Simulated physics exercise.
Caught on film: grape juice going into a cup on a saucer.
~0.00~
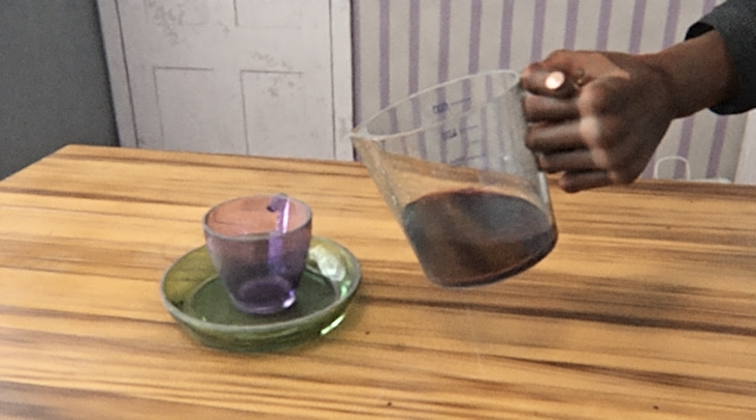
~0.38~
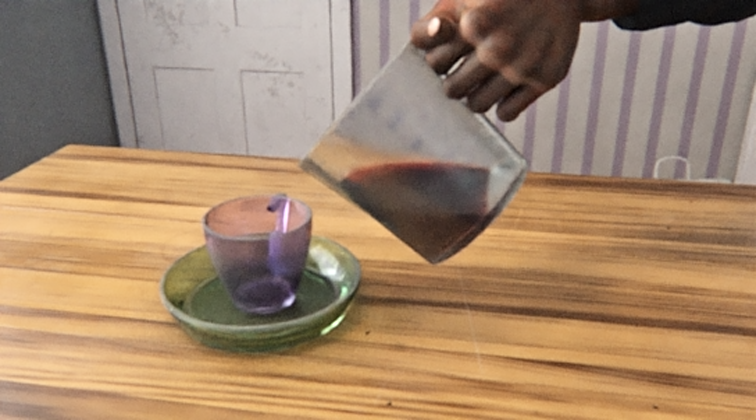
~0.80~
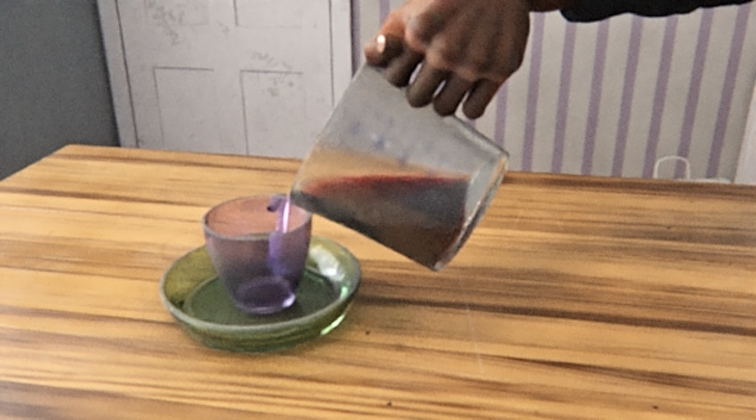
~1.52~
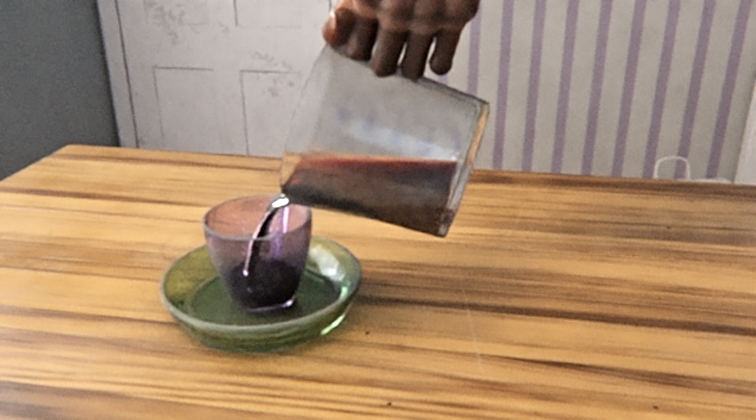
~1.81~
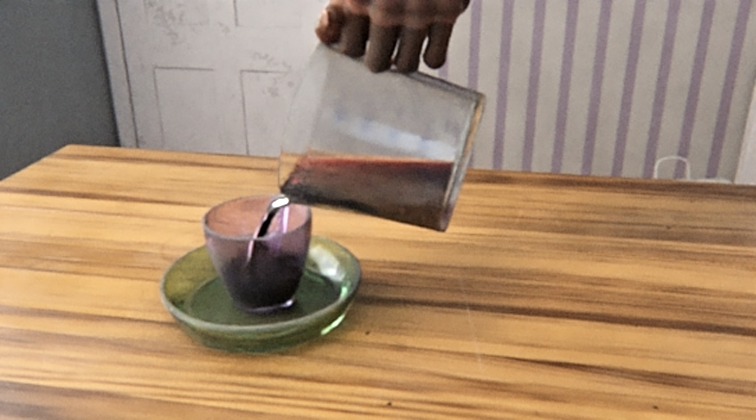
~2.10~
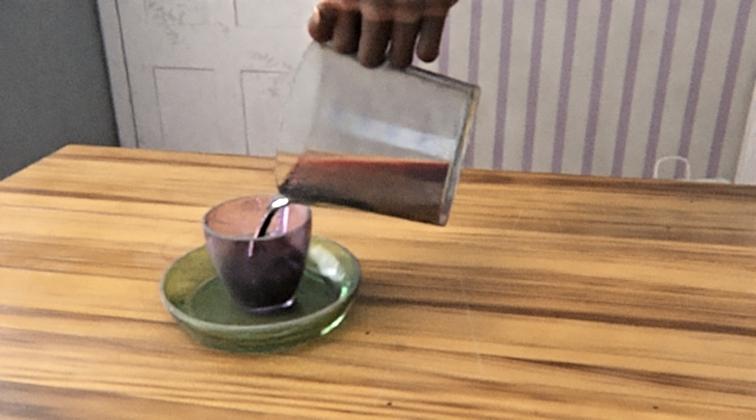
The footage shows a hand moving a clear measuring jug of dark liquid left over a wooden table and tilting it, then pouring a stream into a purple cup on a green saucer, the level in the cup rising.
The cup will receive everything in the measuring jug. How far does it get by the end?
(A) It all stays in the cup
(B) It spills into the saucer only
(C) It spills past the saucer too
It all stays in the cup (A).
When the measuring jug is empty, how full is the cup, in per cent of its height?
About 80 per cent.
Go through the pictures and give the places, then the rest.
In the first frame, a hand has the measuring jug; measuring jug (464, 176) tipped 20° with all of its load; cup (261, 255) empty; saucer (227, 333) dry.
In the second frame, the measuring jug is tipped; measuring jug (414, 153) tipped 50° with all of its load; cup (261, 255) empty.
In the third frame, the measuring jug is tipped; measuring jug (397, 167) tipped 60° with all of its load; cup (261, 255) empty.
In the fourth frame, the stream is running; measuring jug (383, 143) tipped 75° with nearly all of its load; cup about a quarter full, surface at (262, 276).
In the fifth frame, the stream is running; measuring jug (380, 141) tipped 75° with about three quarters of its load; cup (261, 255) about a third full.
In the sixth frame, the stream is running; measuring jug (378, 137) tipped 80° with about two thirds of its load; cup about half full, surface at (261, 261); saucer (227, 333) dry.
Around 2.9 s, the cup is about two thirds full; the saucer is dry.
Around 3.5 s, the cup is about three quarters full; the saucer is dry.
Around 4.8 s, the cup is about three quarters full; the saucer is dry.
